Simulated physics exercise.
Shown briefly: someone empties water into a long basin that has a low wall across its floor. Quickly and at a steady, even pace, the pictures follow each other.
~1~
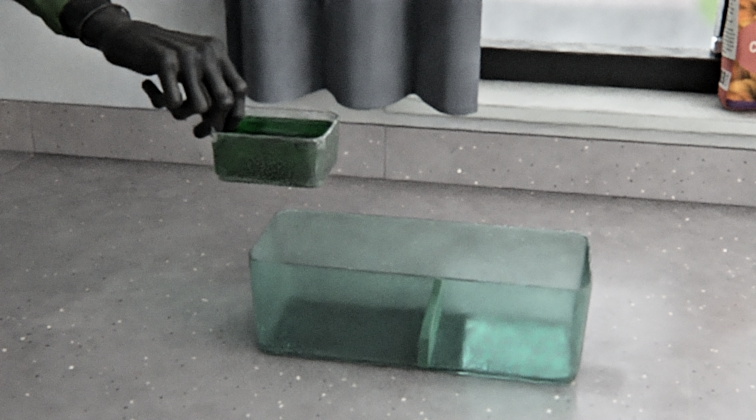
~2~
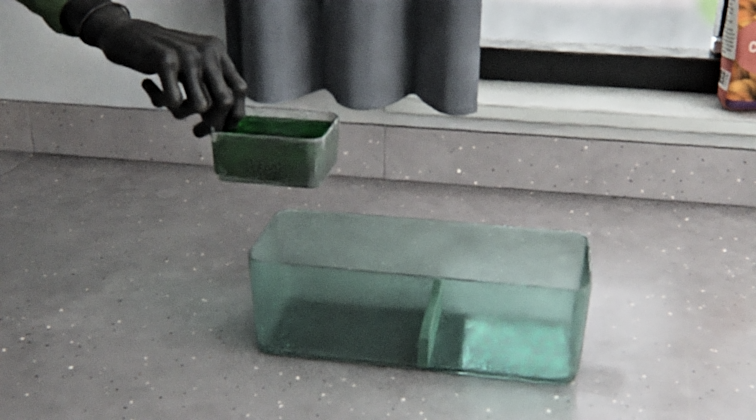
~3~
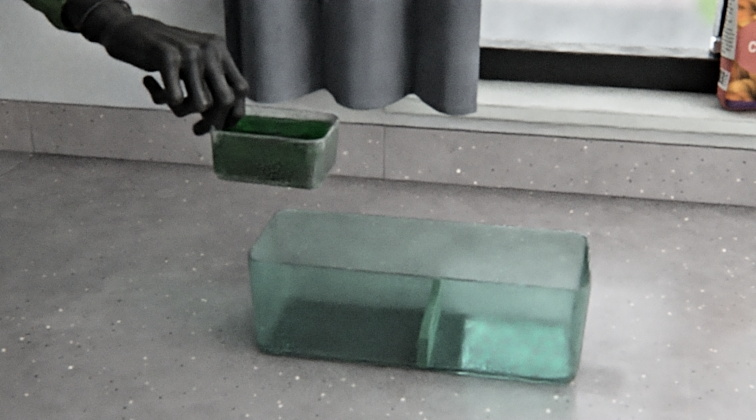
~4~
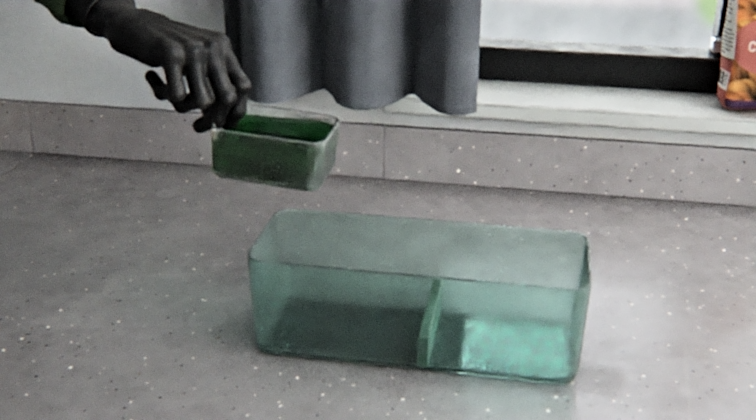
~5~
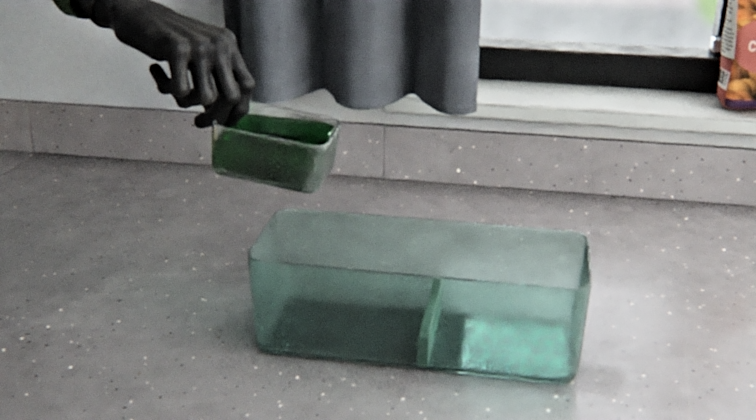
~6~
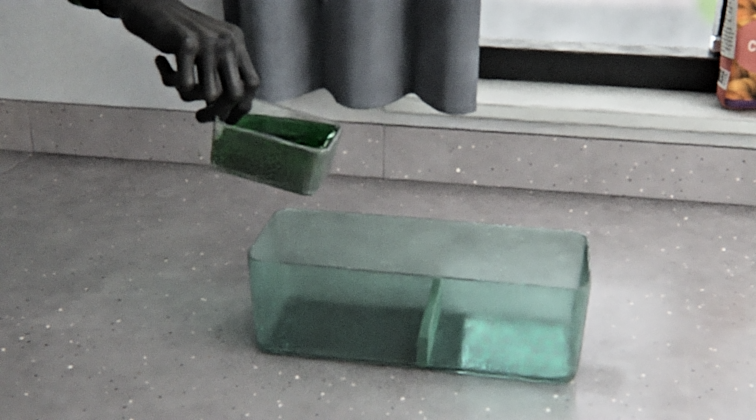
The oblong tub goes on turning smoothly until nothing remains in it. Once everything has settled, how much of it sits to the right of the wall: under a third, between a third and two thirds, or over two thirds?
Smaller than a third.
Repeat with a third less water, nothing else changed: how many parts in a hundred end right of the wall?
It works out near 5 percent.
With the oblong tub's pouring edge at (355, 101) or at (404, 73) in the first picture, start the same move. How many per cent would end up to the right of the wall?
About 25 per cent, then about 75 per cent.
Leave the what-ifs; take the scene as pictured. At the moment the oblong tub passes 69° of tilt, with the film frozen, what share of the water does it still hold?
It still holds around 35 per cent there.
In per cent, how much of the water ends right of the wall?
Estimate: Some 5 per cent.
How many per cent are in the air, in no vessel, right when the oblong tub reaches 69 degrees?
I'd say some 35 per cent of it.
A moment on, the tilt is 69° and 37 per cent is still to pour, 26 is left of the wall and 0 right of it.
Next, the tilt is 98° and 7 per cent is still to pour, 83 is left of the wall and 5 right of it.
Then the tilt is 100° and 1 per cent is still to pour, 91 is left of the wall and 7 right of it.
Later the tilt is 100° and 0 per cent is still to pour, 92 is left of the wall and 7 right of it.
In the end 92 per cent lies left of the wall, 7 right of it and 0 outside.
